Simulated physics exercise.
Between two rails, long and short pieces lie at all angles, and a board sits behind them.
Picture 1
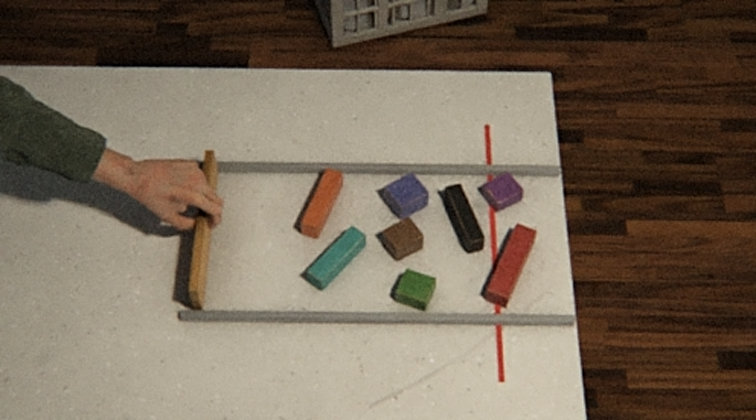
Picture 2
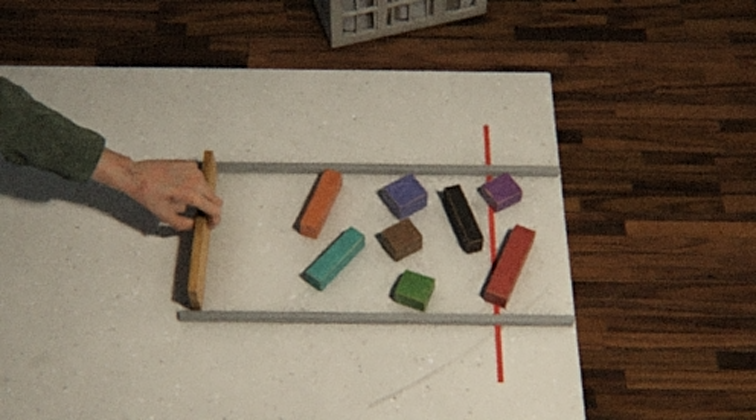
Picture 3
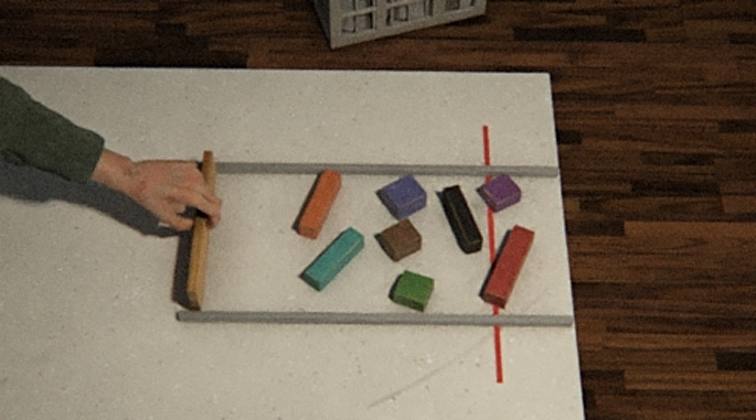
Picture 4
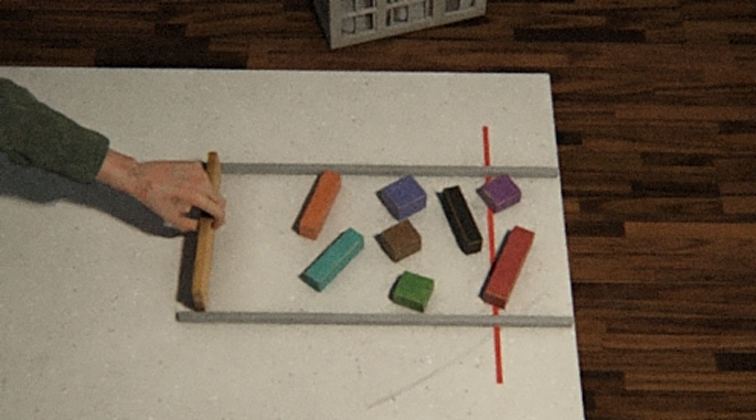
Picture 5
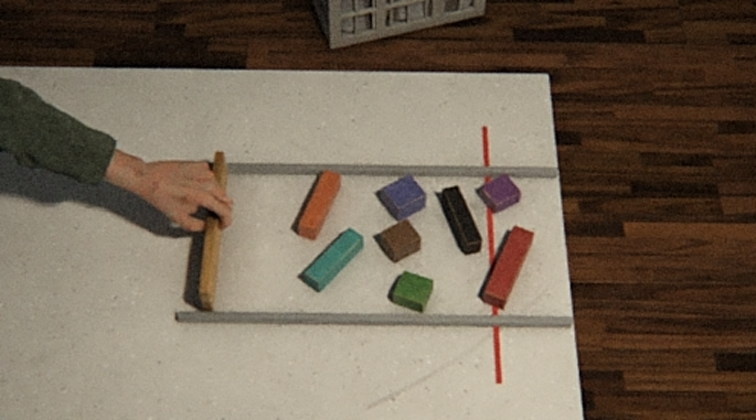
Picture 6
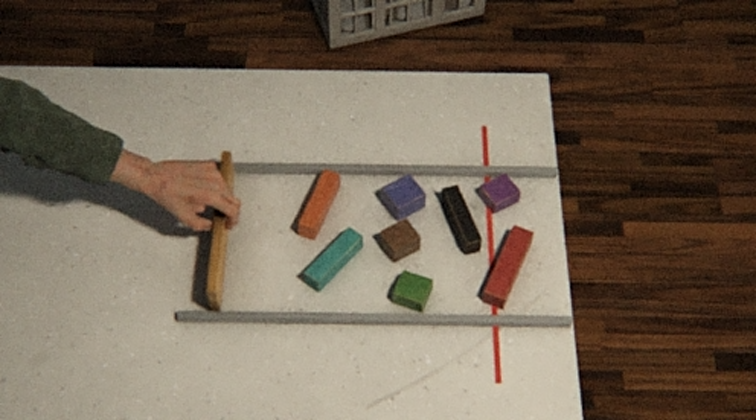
On a pale tabletop, coloured blocks and bars lie scattered between two grey rails, some by a red line, as a hand at the left holds a wooden board, then slides it slightly right without touching the pieces.
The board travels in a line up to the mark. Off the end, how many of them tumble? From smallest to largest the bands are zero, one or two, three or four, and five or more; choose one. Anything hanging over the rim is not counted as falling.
The right band is one or two.
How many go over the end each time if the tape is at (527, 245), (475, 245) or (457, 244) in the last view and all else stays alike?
Try 1: 4; try 2: 0; try 3: 0.
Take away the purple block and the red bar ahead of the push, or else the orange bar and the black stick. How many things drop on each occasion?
Fallen: 0, and 0 in the other try.
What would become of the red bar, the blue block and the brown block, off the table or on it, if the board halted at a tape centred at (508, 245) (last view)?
Here the red bar drops down while the blue block remains in place and the brown block remains in place.
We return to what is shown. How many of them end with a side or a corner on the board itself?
The figure is 2.
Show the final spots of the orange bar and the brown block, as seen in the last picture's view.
Final pixels, roughly: (498, 206) for the first, (538, 264) for the other.
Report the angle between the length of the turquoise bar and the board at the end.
Roughly 15 degrees.
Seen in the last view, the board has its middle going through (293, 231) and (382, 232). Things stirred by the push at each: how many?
So 0, and at the other place 5.
A little later, none off yet; red bar at rest near (508, 267); purple block at rest near (500, 194); black stick at rest near (461, 219).
Next, none off yet; red bar at rest near (508, 267); purple block at rest near (500, 194); black stick shifted a little near (478, 219).
When it is over, the number that fall off is one or two; down, purple block.
